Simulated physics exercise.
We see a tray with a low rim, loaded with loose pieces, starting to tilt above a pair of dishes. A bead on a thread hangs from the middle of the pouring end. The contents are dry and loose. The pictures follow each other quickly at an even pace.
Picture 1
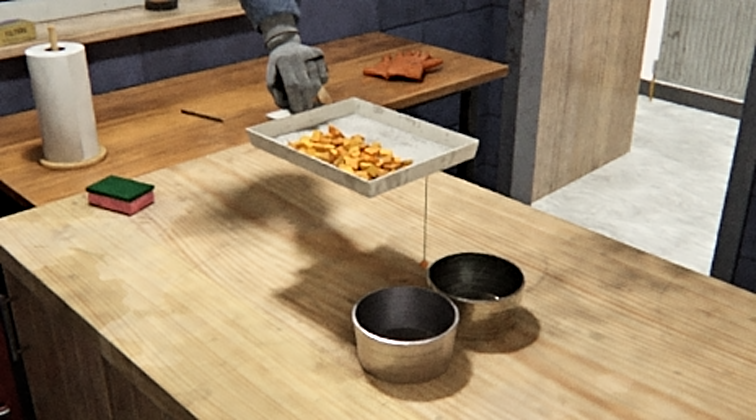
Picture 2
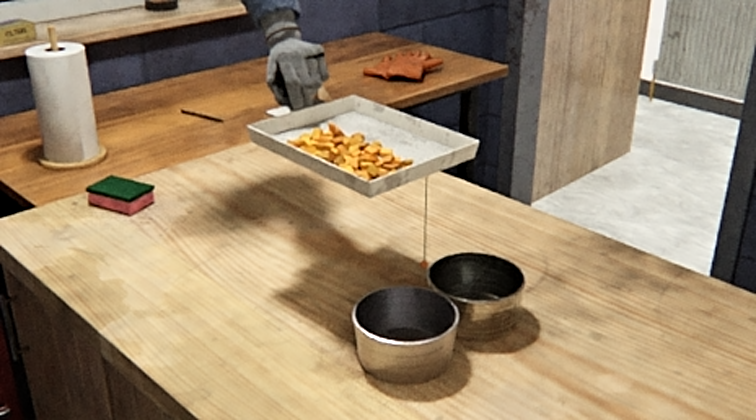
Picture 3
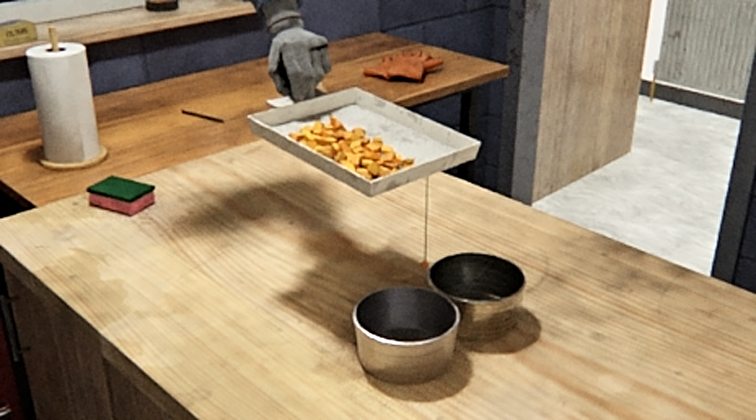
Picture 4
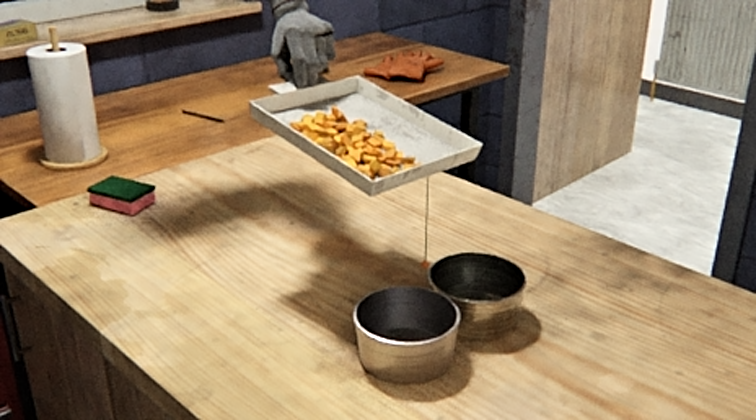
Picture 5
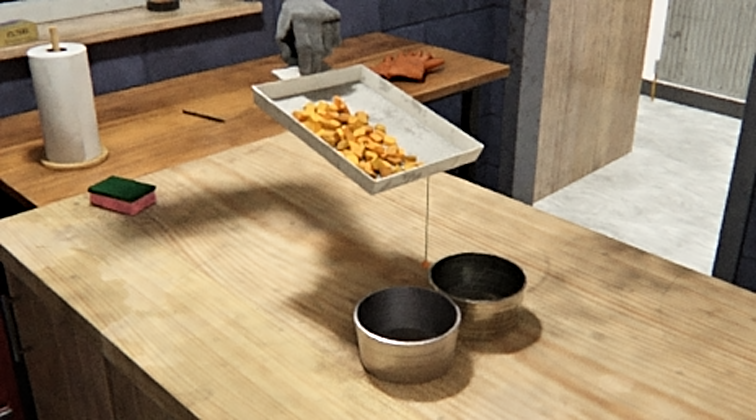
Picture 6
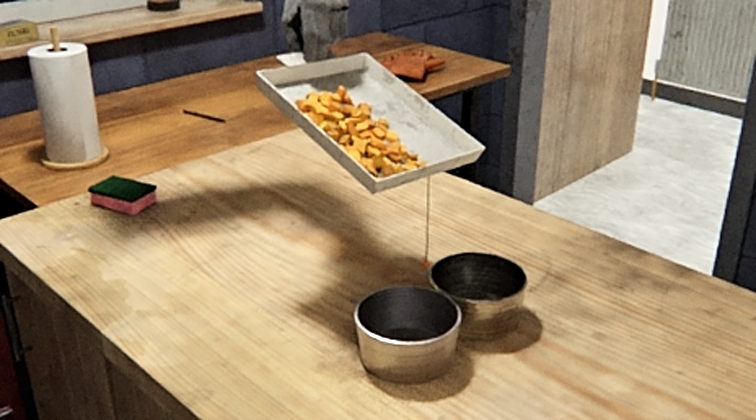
The clip opens on a gloved hand holding a shallow, pale tray of small golden pieces nearly level above two round metal dishes on a wooden counter. The hand gradually raises the far end, tilting the tray toward the viewer's right, while the pieces stay heaped inside and the dishes remain still.
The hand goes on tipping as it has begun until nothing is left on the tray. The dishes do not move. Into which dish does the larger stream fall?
Fuller: The right dish.
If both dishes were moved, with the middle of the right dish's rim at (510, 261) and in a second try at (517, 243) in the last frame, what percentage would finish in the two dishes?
About 90 and 70 per cent.
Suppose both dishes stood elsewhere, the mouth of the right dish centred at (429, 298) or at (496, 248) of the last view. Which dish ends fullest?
One: The right-hand dish. Two: Left.
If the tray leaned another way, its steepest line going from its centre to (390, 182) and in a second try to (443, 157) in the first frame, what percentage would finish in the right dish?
First some 0, then 60 per cent.
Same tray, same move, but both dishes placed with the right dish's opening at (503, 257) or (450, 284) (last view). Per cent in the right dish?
About 30 and 60 per cent.
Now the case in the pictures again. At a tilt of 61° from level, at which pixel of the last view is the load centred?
Close to (413, 147).
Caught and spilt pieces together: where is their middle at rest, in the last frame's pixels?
At about (476, 316).
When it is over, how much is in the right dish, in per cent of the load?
About 70 per cent.
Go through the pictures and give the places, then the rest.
Corners of the pouring end near (370, 180) and (475, 140), level; middle of the load near (346, 157), small crackers; left dish near (443, 352); right dish near (512, 311); bead on its thread near (424, 264), in the first frame.
Corners of the pouring end near (370, 180) and (475, 141), level; middle of the load near (346, 156), in the second frame.
Corners of the pouring end near (371, 180) and (476, 142), tipped barely, lowest at the right corner; middle of the load near (347, 152), in the third frame.
Corners of the pouring end near (373, 179) and (478, 143), tipped a little, lowest at the right corner; middle of the load near (348, 145), in the fourth frame.
Corners of the pouring end near (375, 179) and (480, 145), tipped a little, lowest at the right corner; middle of the load near (350, 139), in the fifth frame.
Corners of the pouring end near (378, 178) and (481, 146), tipped clearly, lowest at the right corner; middle of the load near (353, 132); left dish near (445, 352); right dish near (515, 311), in the sixth frame.
Shortly afterwards, tray tipped steeply; the whole lot on the tray.
Next, tray tipped right over; near half on the tray; only a few in the left dish; near a quarter in the right dish; a little outside both; a little in the air.
Some moments later, tray tipped past a quarter turn; near a quarter in the left dish; near two thirds in the right dish; a little outside both.
In the end, tray tipped past a quarter turn; near a quarter in the left dish; near two thirds in the right dish; a little outside both.
